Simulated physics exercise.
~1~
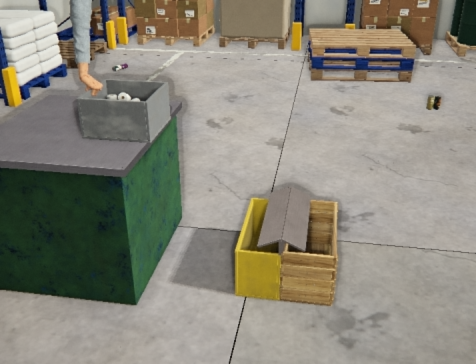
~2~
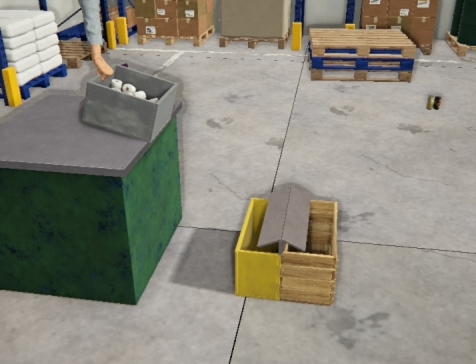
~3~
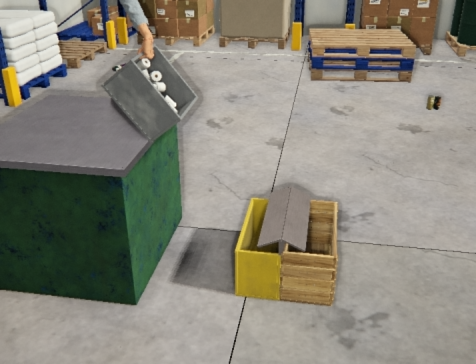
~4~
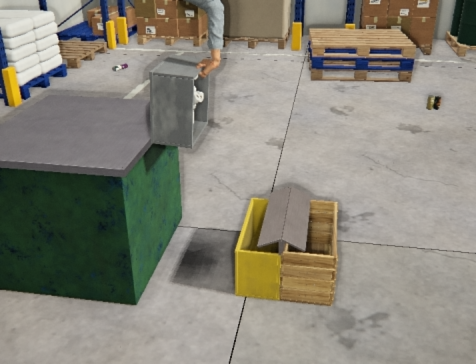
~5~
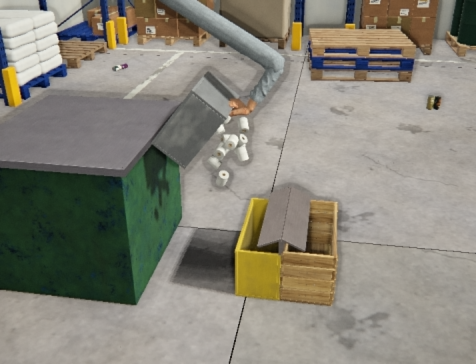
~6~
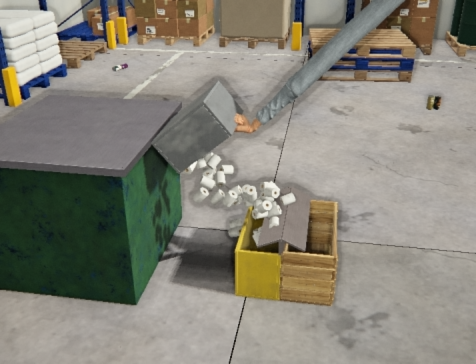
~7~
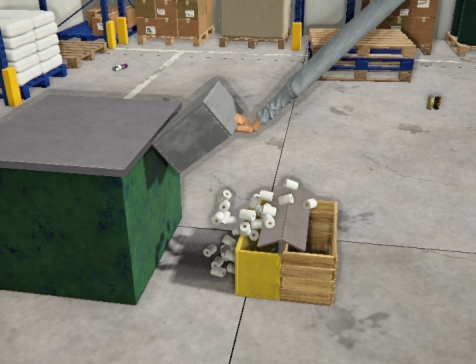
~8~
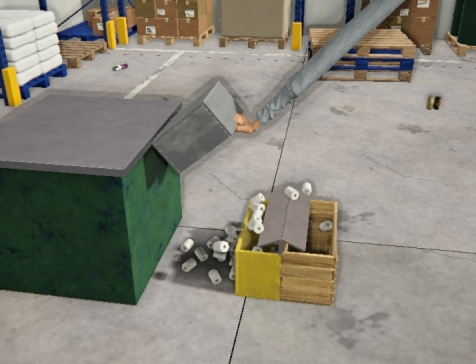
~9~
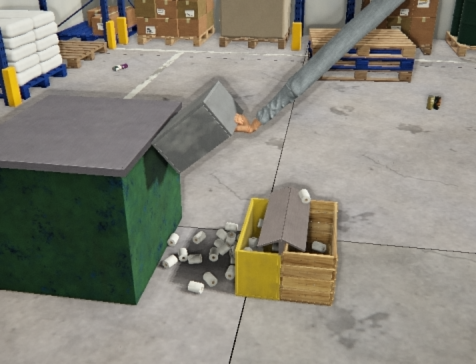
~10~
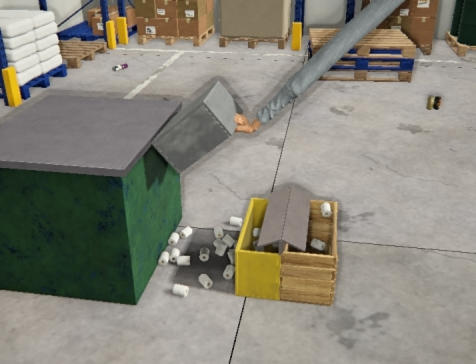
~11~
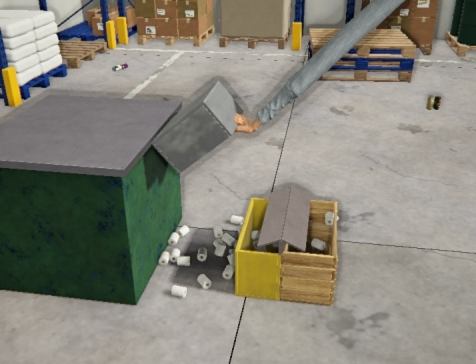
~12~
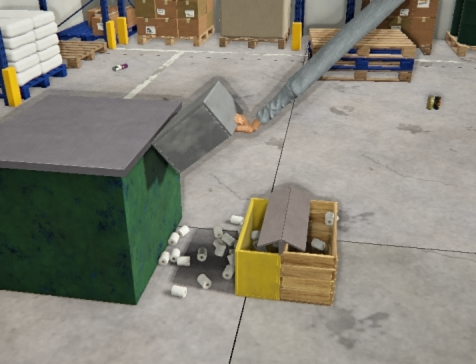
White rolls tumble from a tipped grey box, landing mostly on the floor and in the yellow bin.
